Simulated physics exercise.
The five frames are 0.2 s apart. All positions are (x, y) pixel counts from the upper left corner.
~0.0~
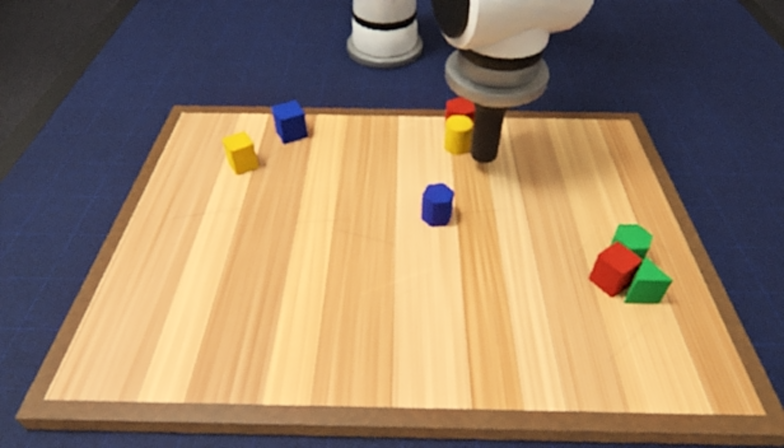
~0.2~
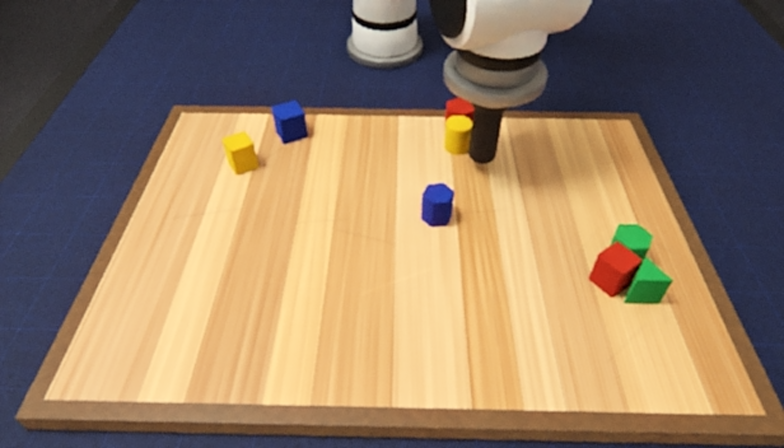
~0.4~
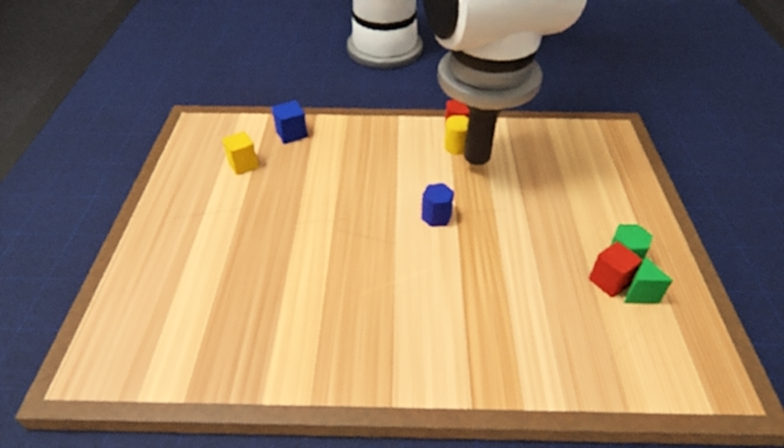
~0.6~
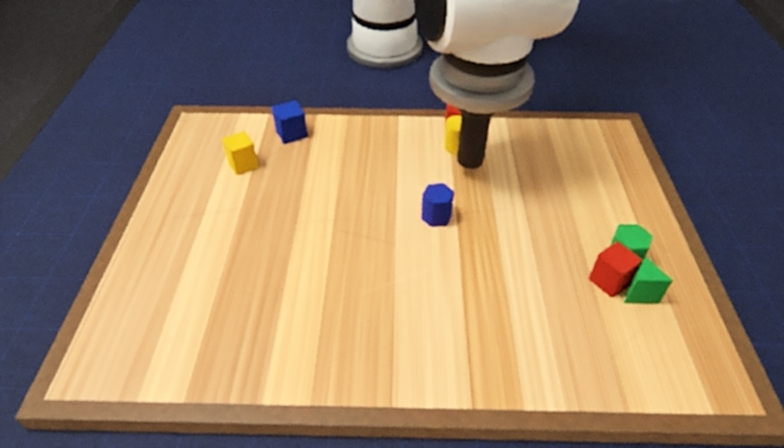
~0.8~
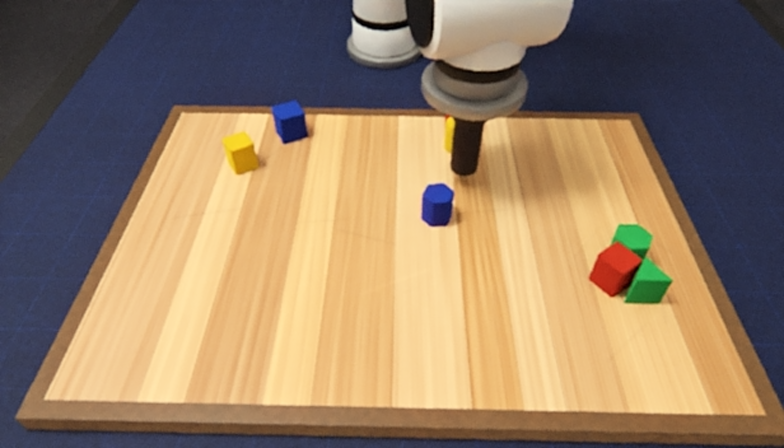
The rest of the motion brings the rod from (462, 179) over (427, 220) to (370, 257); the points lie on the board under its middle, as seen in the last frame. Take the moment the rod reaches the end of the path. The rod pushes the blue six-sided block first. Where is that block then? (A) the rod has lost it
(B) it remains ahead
The correct letter is A.
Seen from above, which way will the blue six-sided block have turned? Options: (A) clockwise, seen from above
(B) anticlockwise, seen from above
My answer is option B.
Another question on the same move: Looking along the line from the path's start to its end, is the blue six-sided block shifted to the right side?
I'd say no.
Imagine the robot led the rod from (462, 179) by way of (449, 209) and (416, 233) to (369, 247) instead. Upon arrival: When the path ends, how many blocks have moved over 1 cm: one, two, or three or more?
Going by the path, one of them shifts by more than about 1 cm.
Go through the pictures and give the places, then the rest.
In the first frame, rod tip (483, 156); block tops, blue six-sided block (438, 192); yellow disc (459, 123).
In the second frame, rod (482, 157); blocks unchanged.
In the third frame, rod (477, 158); blocks unchanged.
In the fourth frame, rod (470, 162); blocks unchanged.
In the fifth frame, rod (463, 168); blue six-sided block (438, 192); yellow disc partly hidden.
On the path given first. One third of the way, rod (440, 196); blue six-sided block (432, 202).
Two thirds of the way, rod (410, 223); blue six-sided block (417, 231), turned 65° anticlockwise.
At the end, rod (370, 246); blue six-sided block (415, 237), turned 90° anticlockwise; yellow disc in place.
